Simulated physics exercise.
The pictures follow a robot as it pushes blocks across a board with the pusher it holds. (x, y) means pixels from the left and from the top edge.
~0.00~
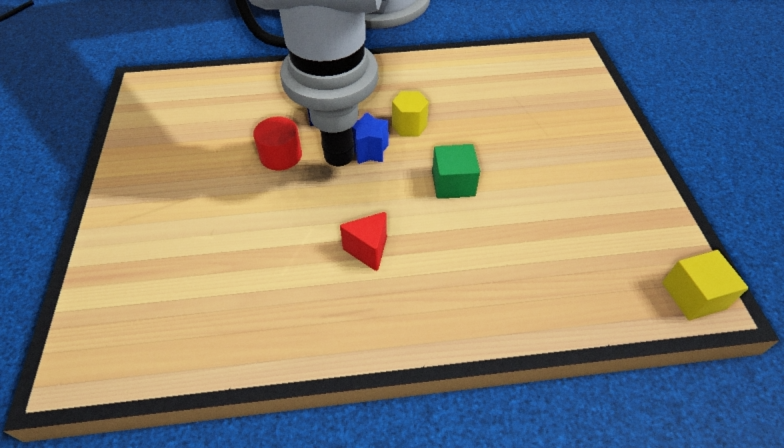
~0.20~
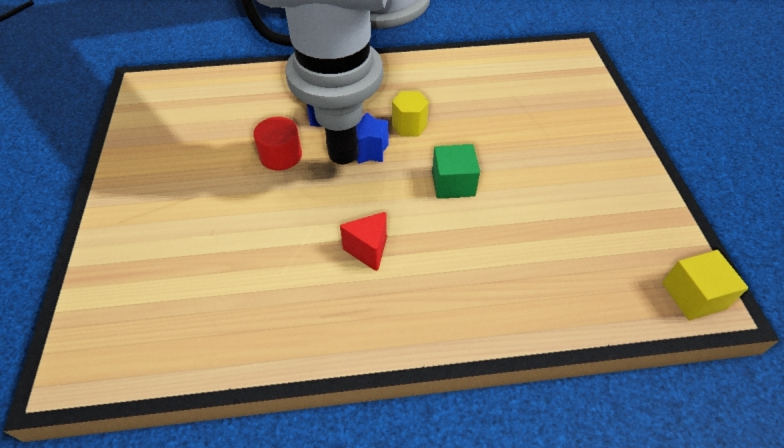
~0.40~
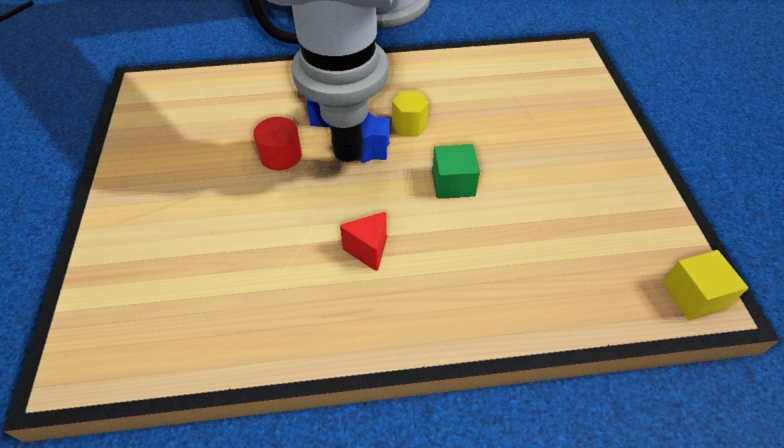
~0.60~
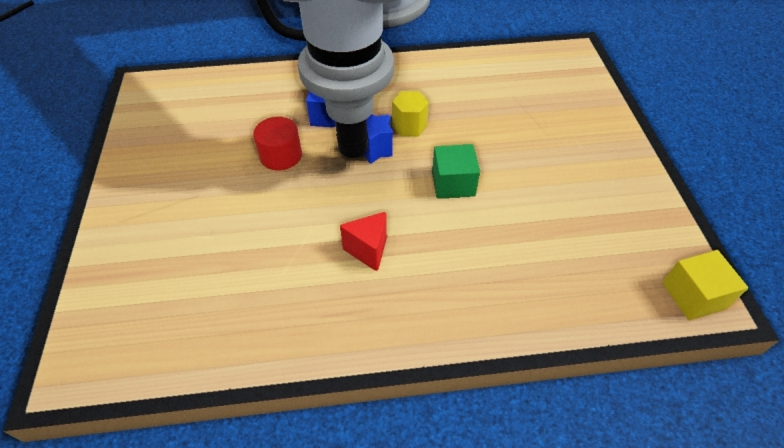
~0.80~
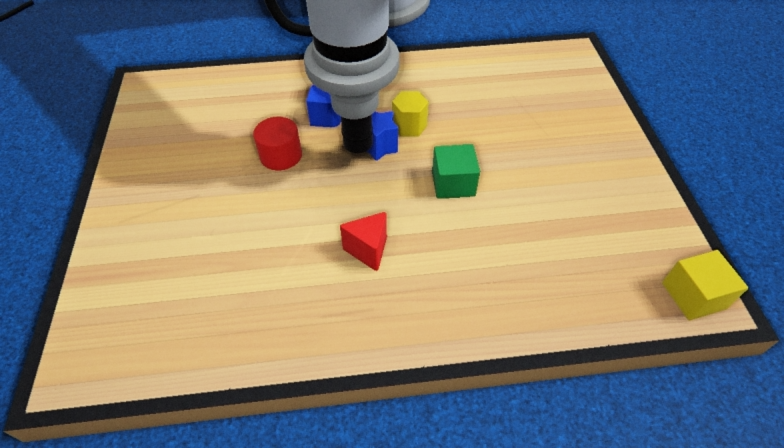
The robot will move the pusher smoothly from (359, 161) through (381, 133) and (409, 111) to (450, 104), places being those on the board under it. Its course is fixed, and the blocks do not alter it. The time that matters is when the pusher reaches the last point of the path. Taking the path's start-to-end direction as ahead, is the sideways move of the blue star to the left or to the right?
So, looking from the first point of the path to the last, the blue star moves leftwards.
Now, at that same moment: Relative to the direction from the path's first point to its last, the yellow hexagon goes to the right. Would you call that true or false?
That claim is true.
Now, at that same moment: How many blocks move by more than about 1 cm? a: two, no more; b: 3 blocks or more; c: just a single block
It's a.
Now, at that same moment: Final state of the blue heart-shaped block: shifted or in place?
The blue heart-shaped block keeps its place.
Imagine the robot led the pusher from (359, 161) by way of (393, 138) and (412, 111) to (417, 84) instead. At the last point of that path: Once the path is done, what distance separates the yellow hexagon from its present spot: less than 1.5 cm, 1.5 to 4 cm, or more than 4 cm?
Once the path ends, it will sit over 4 cm from where it is now.
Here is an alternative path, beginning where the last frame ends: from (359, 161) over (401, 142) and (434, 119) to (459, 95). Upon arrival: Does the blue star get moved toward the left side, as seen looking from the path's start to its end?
My answer is yes.
The first path, step by step. One third of the way, pusher at (381, 116); blue star at (400, 94); yellow hexagon at (431, 88), turned 45° clockwise.
Two thirds of the way, pusher at (410, 93); blue star at (427, 72); yellow hexagon at (462, 75), turned 95° clockwise.
At the end, pusher at (451, 87); blue heart-shaped block unmoved; blue star at (444, 62), turned 45° anticlockwise; yellow hexagon at (477, 70), turned 125° clockwise.
